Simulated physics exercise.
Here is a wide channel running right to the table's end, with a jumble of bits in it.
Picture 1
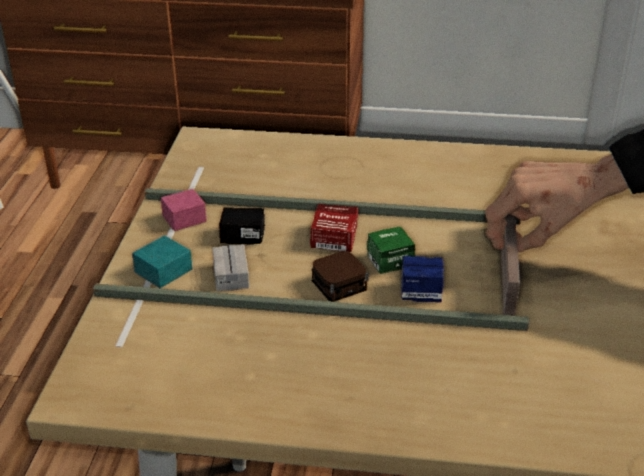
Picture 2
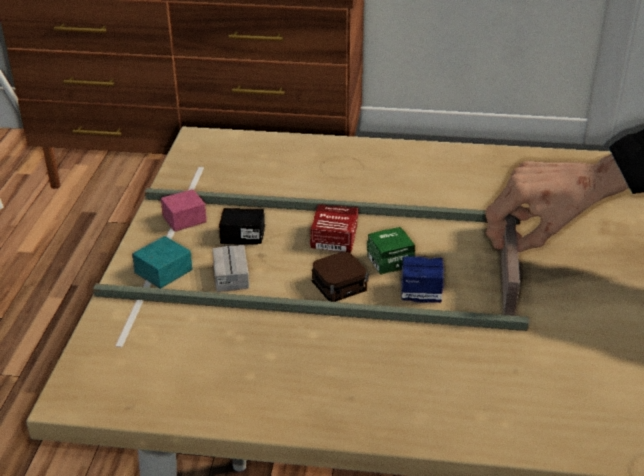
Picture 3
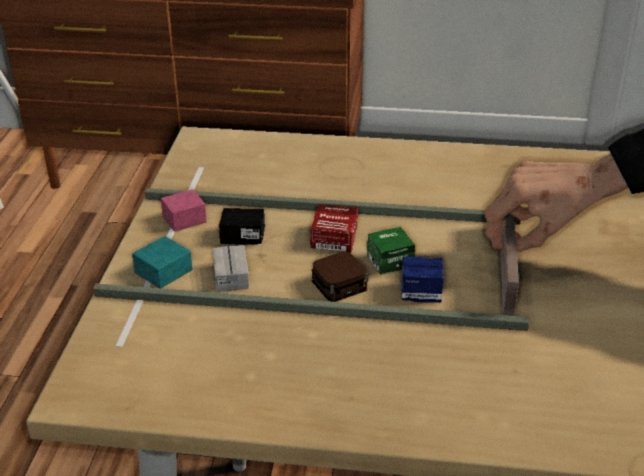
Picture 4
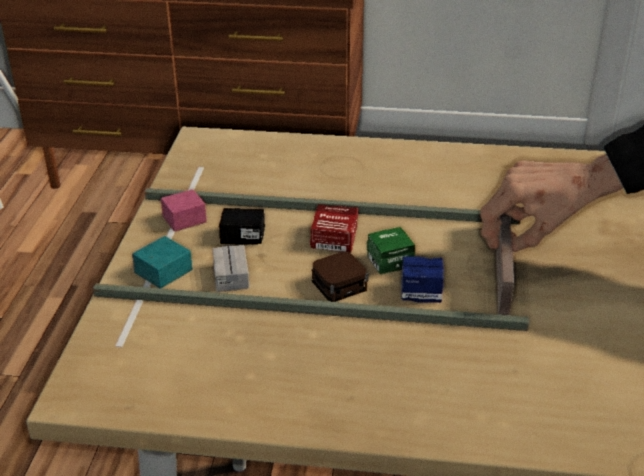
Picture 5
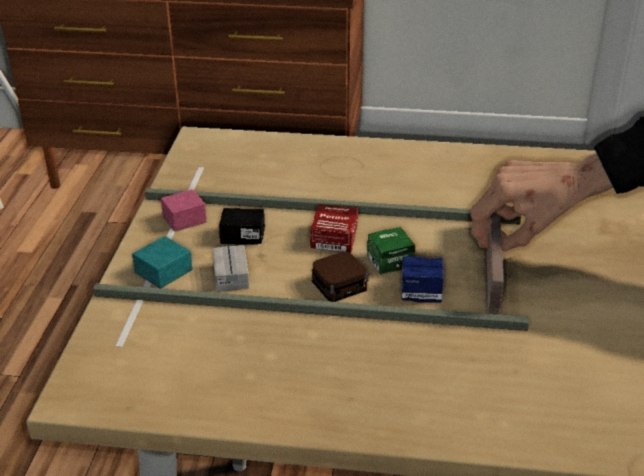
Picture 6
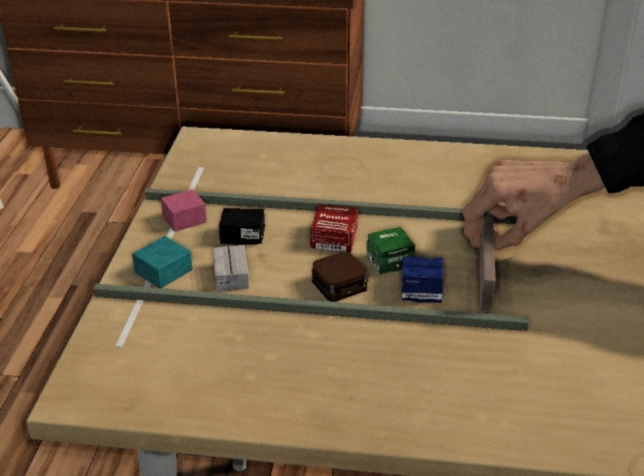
On a pale wooden table in a room with a plank floor and dark drawers behind, a fixed view looks down at a wide channel between two green strips. Pink and turquoise blocks sit at the left near white tape, then black and white boxes, with red, brown, green and blue items further right. A hand holding an upright board at the right stays still, then slides it slightly left, touching nothing else.
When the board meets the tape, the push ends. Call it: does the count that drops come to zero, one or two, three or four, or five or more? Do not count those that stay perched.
It comes to five or more.
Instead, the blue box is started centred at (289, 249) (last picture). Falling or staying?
Placed like that, it is gone.
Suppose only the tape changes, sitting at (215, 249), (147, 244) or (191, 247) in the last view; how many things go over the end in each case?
The counts would be 1, 5 and 2.
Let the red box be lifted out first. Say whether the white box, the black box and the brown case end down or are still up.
The white box goes down, the black box stays put, the brown case goes down.
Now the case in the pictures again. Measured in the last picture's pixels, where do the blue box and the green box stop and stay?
The blue box comes to rest close to (134, 257), while the green box rests close to (149, 229).
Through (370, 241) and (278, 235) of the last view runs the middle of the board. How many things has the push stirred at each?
Counts: 4, 7.
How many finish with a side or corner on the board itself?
That would be 3 of them.
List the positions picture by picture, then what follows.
The first picture shows pink block (184, 210); turquoise block (162, 261); black box (242, 226); board (509, 251); tape (166, 245).
The second picture shows turquoise block (162, 262); white box (231, 268).
The third picture shows black box (242, 226); green box (391, 250).
The fourth picture shows pink block (184, 210); board (503, 250).
The fifth picture shows turquoise block (162, 262); brown case (339, 277).
The sixth picture shows pink block (184, 210); turquoise block (162, 262); black box (242, 226); board (486, 249); tape (166, 245).
A little later, none off yet; pink block at rest near (184, 210); turquoise block at rest near (162, 262); black box at rest near (242, 226).
When it is over, the number that fall off is five or more; down, brown case, white box, black box, turquoise block and pink block.
